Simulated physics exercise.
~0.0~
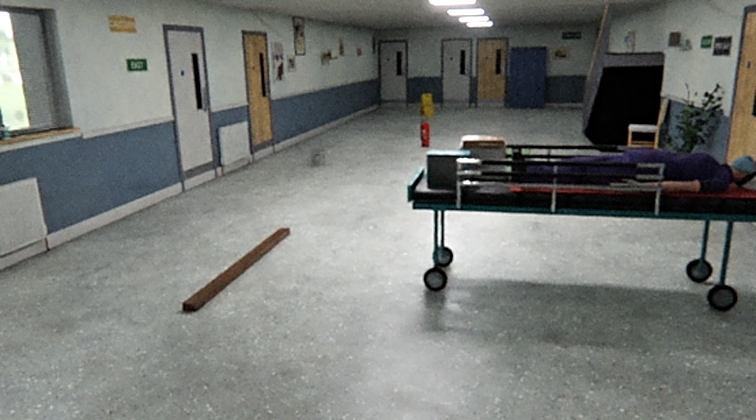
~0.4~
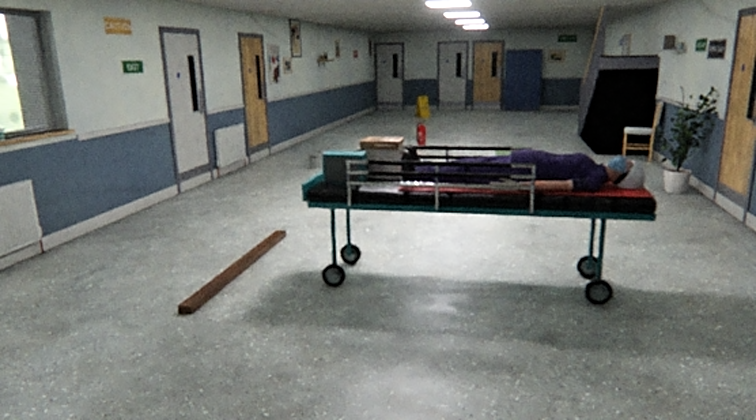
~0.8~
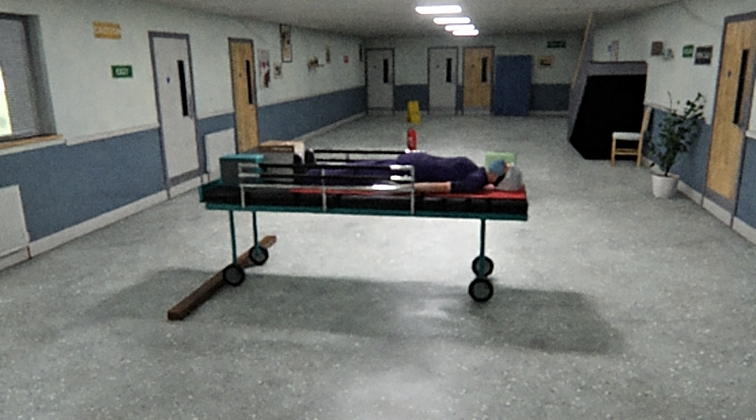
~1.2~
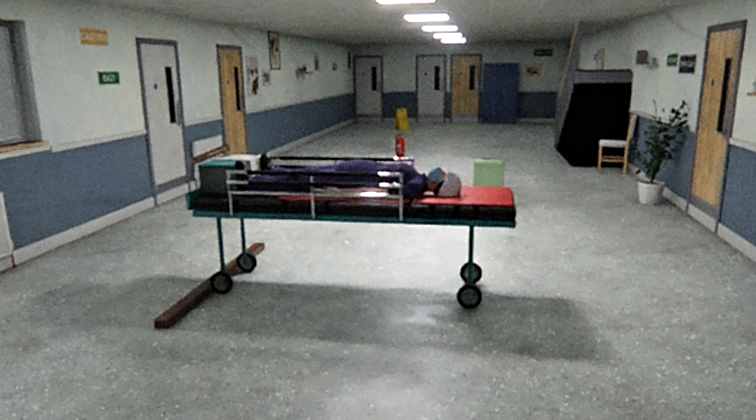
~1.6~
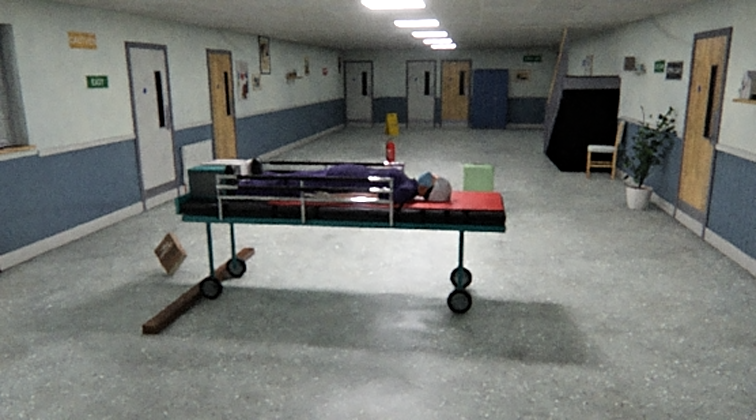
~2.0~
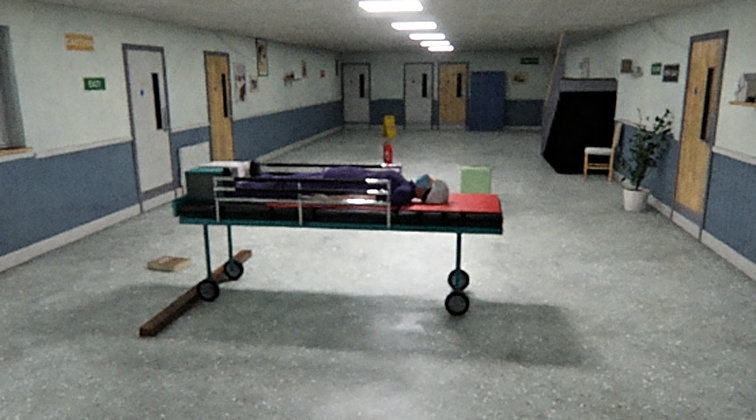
A hospital trolley carrying a limp person in purple rolled left along a corridor and stopped dead against a low brown sill, and the person slid a little towards the left end while a brown folder tipped off and landed flat on the floor.
